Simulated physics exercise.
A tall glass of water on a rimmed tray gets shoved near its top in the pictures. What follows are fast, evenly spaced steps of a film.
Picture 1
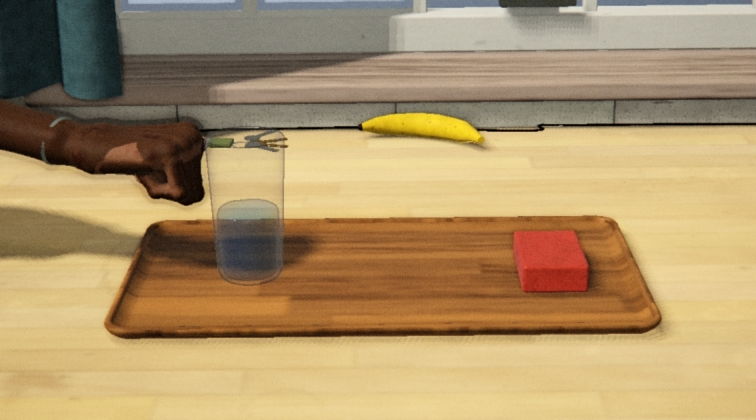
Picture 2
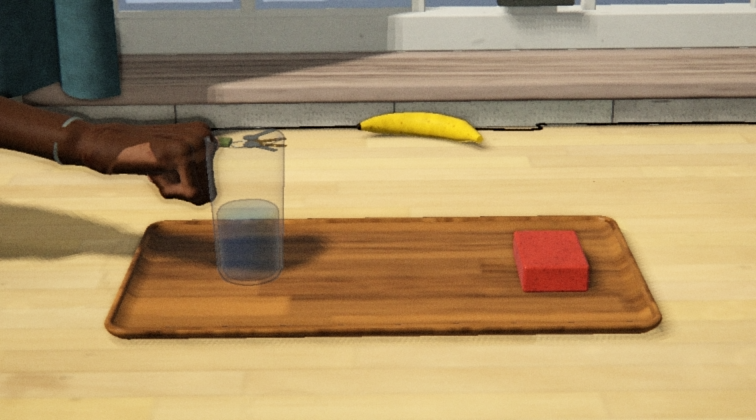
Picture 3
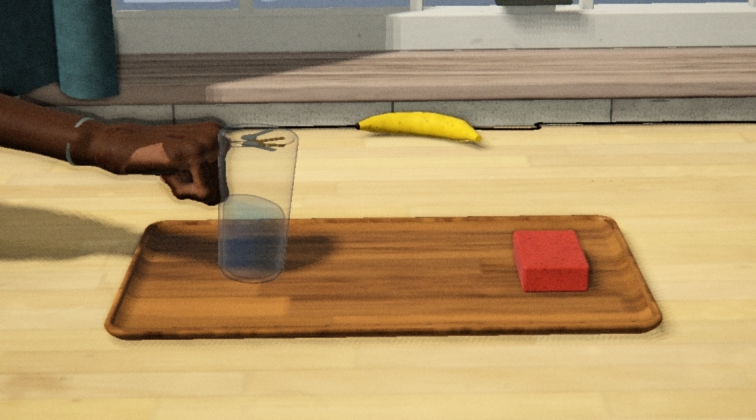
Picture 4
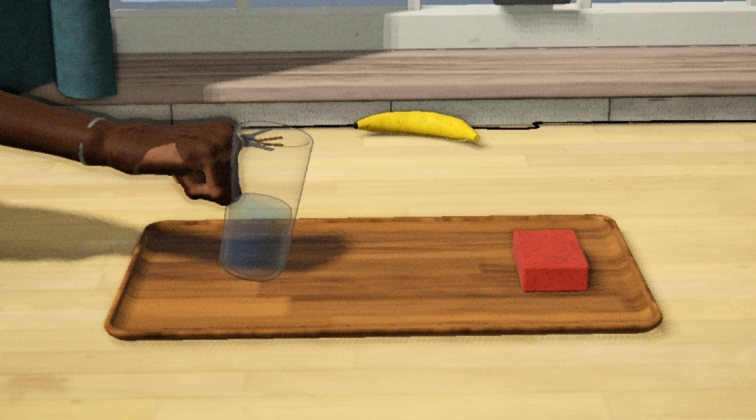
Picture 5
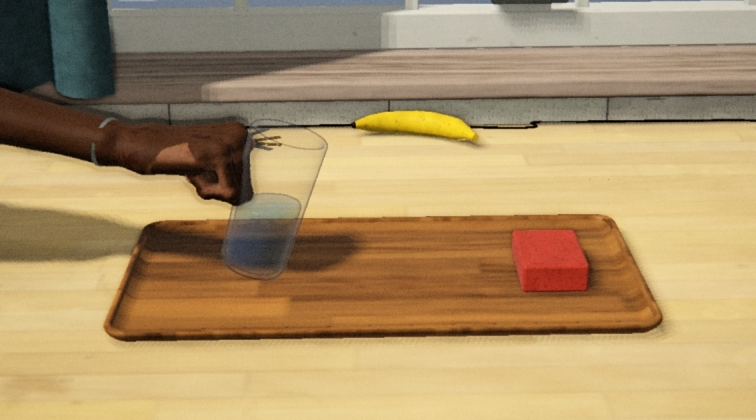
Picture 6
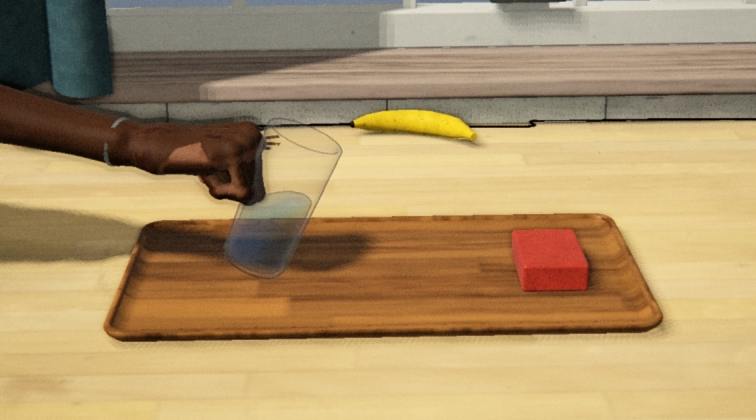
A dark-skinned hand pushed near the top of a tall glass of water on a wooden tray, and the glass leaned steadily to the right while the red block stayed still.
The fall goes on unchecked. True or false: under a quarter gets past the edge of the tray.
True.
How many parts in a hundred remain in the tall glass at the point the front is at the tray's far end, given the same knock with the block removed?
Around 55 percent.
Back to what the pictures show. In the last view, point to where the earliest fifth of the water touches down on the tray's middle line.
Around (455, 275).
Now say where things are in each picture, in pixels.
It leans 0°; its right rim is at (282, 139); the water meets the walls at (217, 208) and (279, 207); the tray's far rim is at (634, 266); a block is fixed to the tray further along, in the first frame.
It leans 0°; its right rim is at (282, 139); the water meets the walls at (218, 207) and (279, 207), in the second frame.
It leans 6°; its right rim is at (296, 140); the water meets the walls at (225, 197) and (286, 209), in the third frame.
It leans 11°; its right rim is at (311, 143); the water meets the walls at (231, 198) and (293, 206), in the fourth frame.
It leans 17°; its right rim is at (325, 147); the water meets the walls at (237, 202) and (301, 201), in the fifth frame.
It leans 23°; its right rim is at (339, 152); the water meets the walls at (243, 204) and (313, 197), in the sixth frame.
A moment on, the tall glass is falling and 100 per cent is in the glass, 0 on the tray and 0 above or beyond its rim.
Next, the tall glass lies on its side and 100 per cent is in the glass, 0 on the tray and 0 above or beyond its rim.
Then the tall glass lies on its side and 60 per cent is in the glass, 24 on the tray and 16 above or beyond its rim.
Later the tall glass lies on its side and 30 per cent is in the glass, 59 on the tray and 11 above or beyond its rim.
In the end 92 per cent is held by tray and glass, 8 is off the tray.
